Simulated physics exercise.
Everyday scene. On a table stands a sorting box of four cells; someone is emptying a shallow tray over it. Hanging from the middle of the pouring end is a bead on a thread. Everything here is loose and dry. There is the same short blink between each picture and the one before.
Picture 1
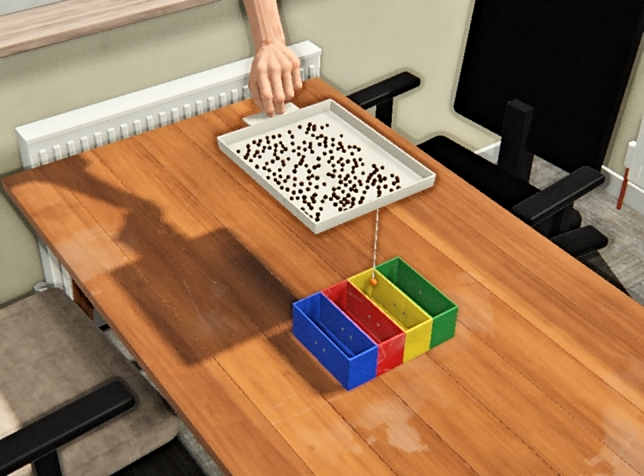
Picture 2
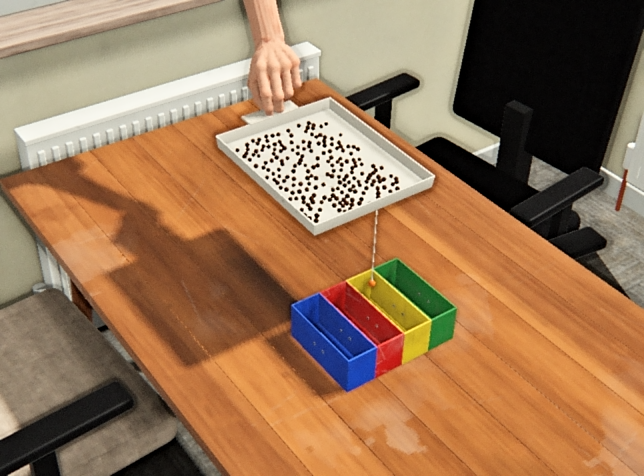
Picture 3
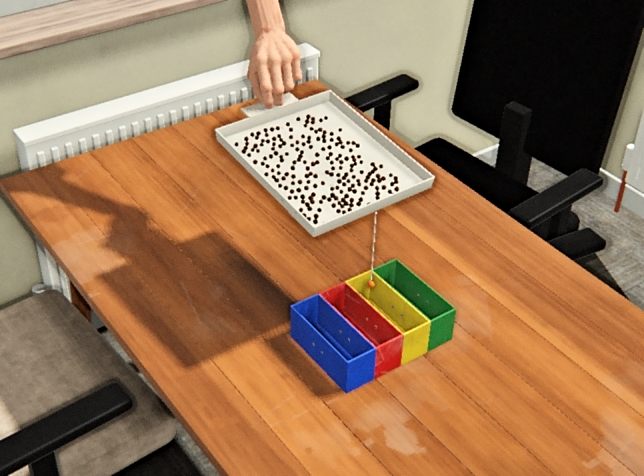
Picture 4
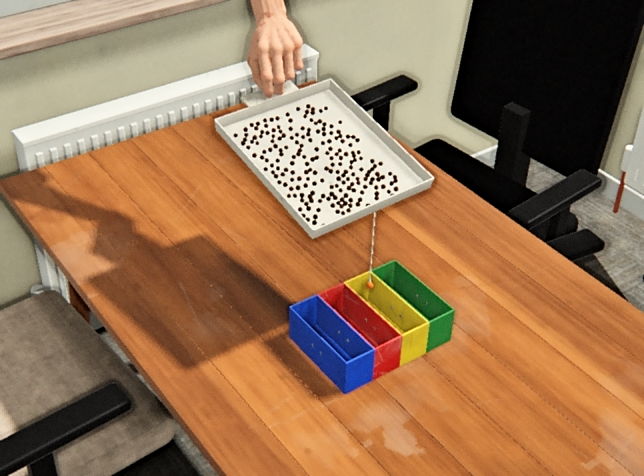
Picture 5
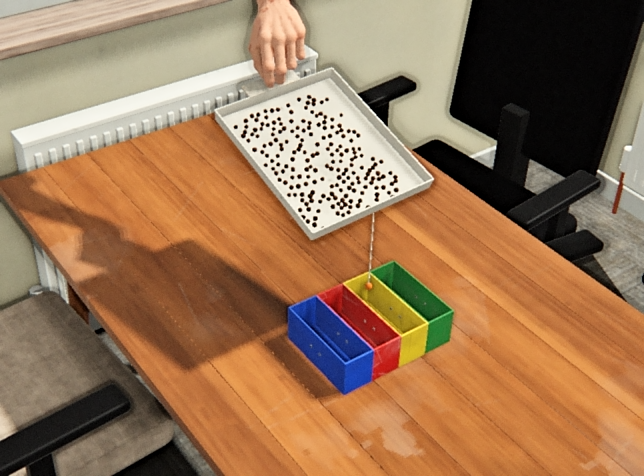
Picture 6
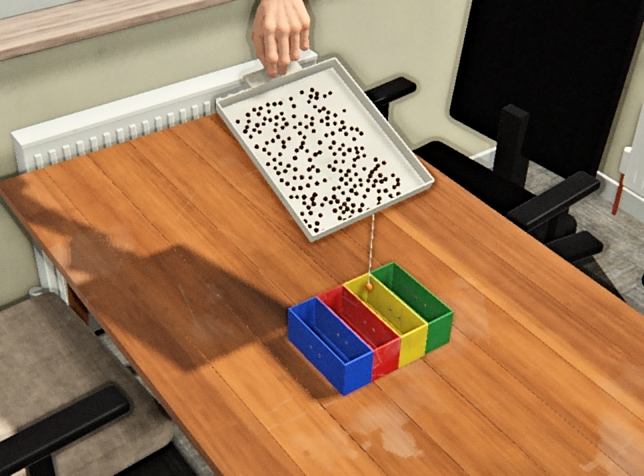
On a wooden table, a hand raising the back of a shallow tray of small dark berries above a four-coloured sorting box.
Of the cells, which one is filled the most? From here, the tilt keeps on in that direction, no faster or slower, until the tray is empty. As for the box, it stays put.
The blue cell is filled the most.
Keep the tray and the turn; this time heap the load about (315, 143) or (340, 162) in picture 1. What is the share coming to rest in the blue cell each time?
It would be 30 in a hundred, and then 30 in a hundred.
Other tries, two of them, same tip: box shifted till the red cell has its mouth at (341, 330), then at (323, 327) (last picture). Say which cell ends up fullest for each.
Try one: That red cell; try two: That red cell.
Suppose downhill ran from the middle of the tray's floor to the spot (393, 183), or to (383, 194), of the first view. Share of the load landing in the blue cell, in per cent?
Roughly 0 per cent, and 0 per cent.
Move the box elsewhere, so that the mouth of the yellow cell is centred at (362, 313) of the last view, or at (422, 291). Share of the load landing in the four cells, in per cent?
You'd get about 90 per cent first and about 40 per cent second.
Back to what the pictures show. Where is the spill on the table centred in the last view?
My estimate puts the centre near (332, 430).
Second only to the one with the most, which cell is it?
Next in line is the cell in red.
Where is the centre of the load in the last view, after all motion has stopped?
Roughly at pixel (351, 362).
Soon, tray tipped steeply; most on the tray; a stray few in the yellow cell; a small part falling or outside the box.
A while on, tray tipped past a quarter turn; about half on the tray; a small part in the blue cell; a stray few in the red cell; a stray few in the yellow cell; a stray few in the green cell; about a quarter falling or outside the box.
Towards the end, tray tipped past a quarter turn; about half in the blue cell; about a quarter in the red cell; about a quarter in the yellow cell; a stray few in the green cell; a small part falling or outside the box.
Finally, tray tipped past a quarter turn; about half in the blue cell; about a quarter in the red cell; about a quarter in the yellow cell; a stray few in the green cell; a small part outside the box.
